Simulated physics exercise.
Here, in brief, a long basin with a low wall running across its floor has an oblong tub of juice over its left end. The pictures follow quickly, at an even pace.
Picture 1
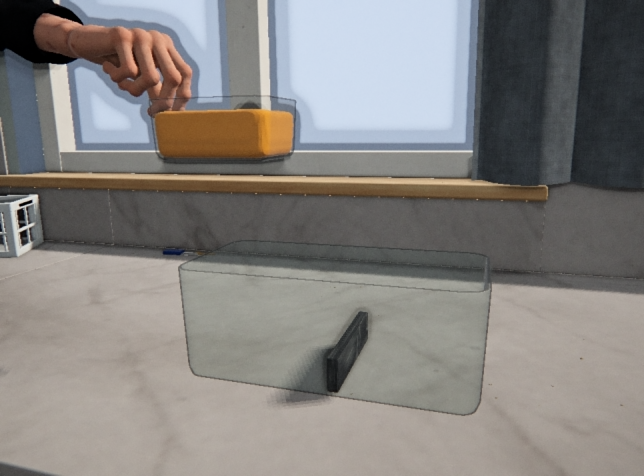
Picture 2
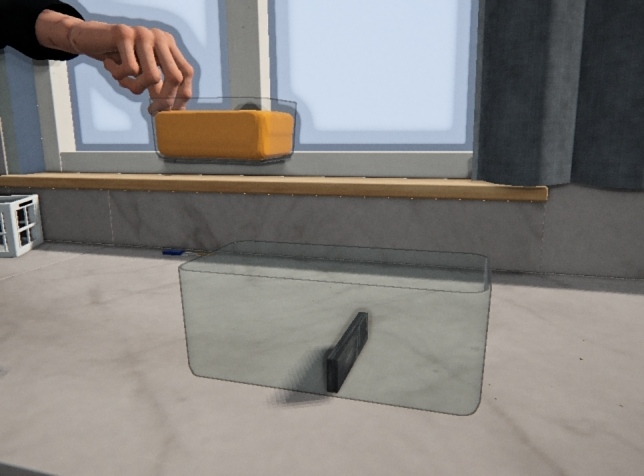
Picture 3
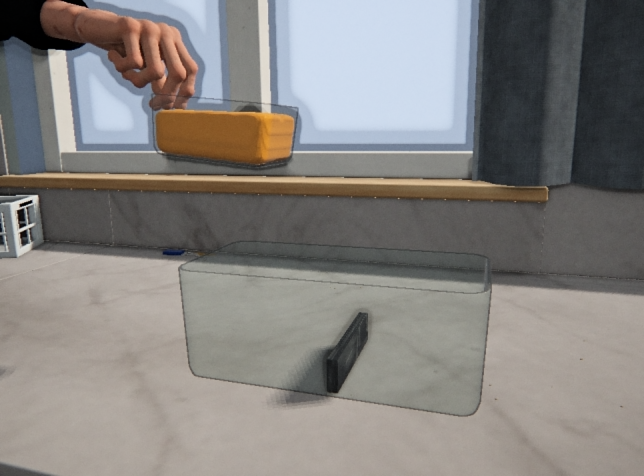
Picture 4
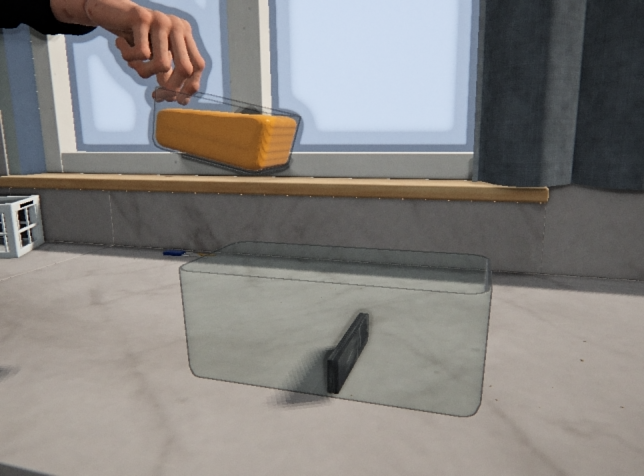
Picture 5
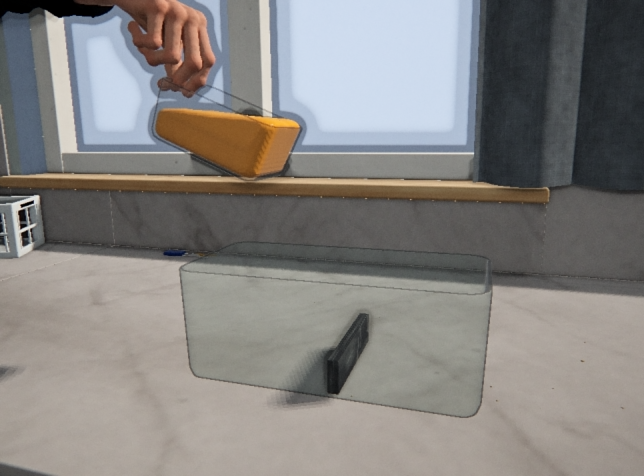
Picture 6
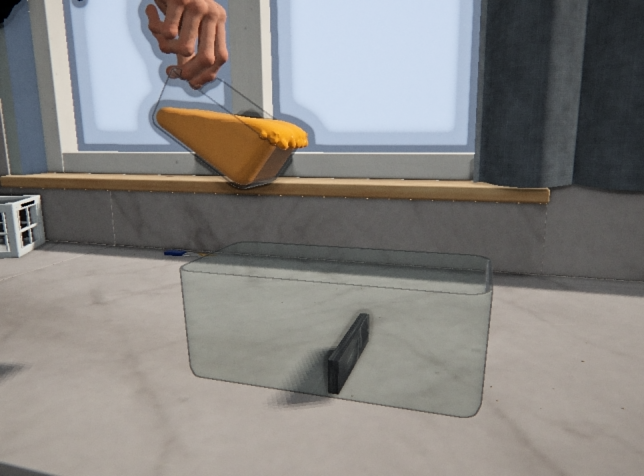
A hand tilted a clear tub of orange juice further and further to the right above a long, see-through basin with a low dark wall inside, and the juice slanted up to its lower edge.
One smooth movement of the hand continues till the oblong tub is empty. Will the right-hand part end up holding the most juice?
No, the left part does.
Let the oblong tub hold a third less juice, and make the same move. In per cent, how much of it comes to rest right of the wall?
5 %.
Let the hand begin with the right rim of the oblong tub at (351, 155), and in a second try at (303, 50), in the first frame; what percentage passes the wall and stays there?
First about 75, then 65 per cent.
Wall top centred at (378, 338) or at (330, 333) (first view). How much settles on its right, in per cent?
The first gives 10 %, the second 60 %.
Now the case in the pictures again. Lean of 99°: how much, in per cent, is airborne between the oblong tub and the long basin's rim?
It's close to 40 %.
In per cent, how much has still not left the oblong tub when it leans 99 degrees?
Still holding around 10 %, give or take.
A moment on, the tilt is 99° and 11 per cent is still to pour, 28 is left of the wall and 23 right of it.
Next, the tilt is 112° and 1 per cent is still to pour, 61 is left of the wall and 33 right of it.
Then the tilt is 112° and 0 per cent is still to pour, 65 is left of the wall and 33 right of it.
Later the tilt is 112° and 0 per cent is still to pour, 65 is left of the wall and 33 right of it.
In the end 65 per cent lies left of the wall, 33 right of it and 2 outside.
